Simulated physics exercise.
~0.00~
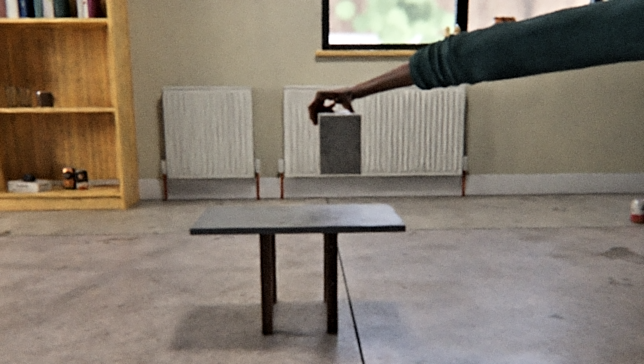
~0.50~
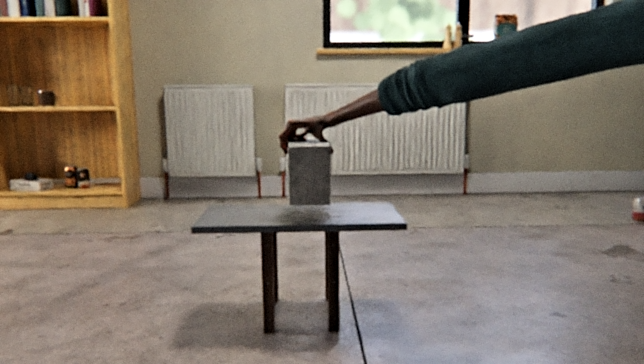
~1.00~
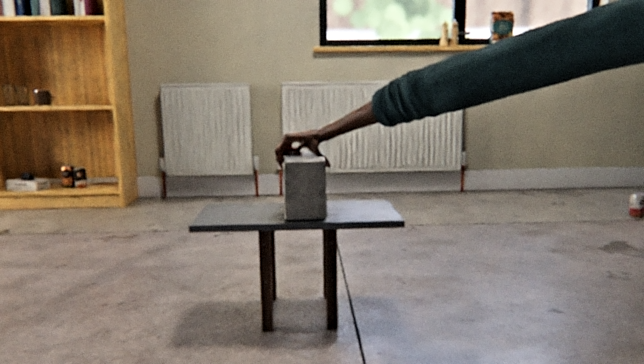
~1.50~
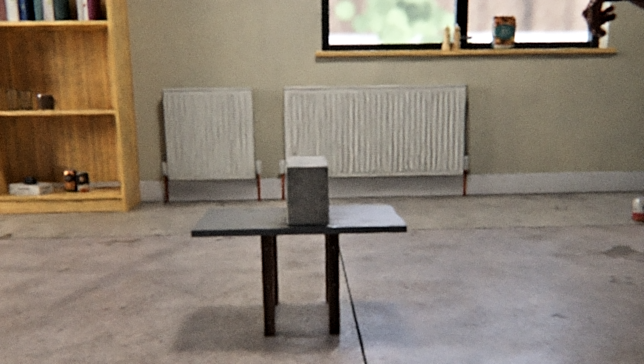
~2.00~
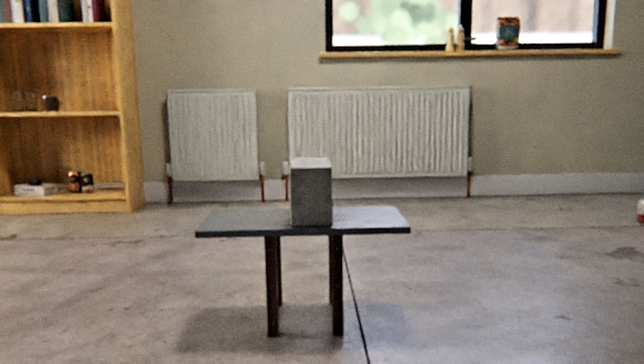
In a room with a concrete floor, a wooden bookshelf and white radiators under a window, a small grey stand with a flat top is in the middle. An arm in a dark green sleeve reaches in from the right, holding a grey slab upright above the stand. The hand lowers the slab, shifting it slightly left, and sets it down on the top. The fingers rest on its upper edge for a moment, then let go, and the arm draws back to the right. The slab stays upright, and the stand holds steady beneath it.
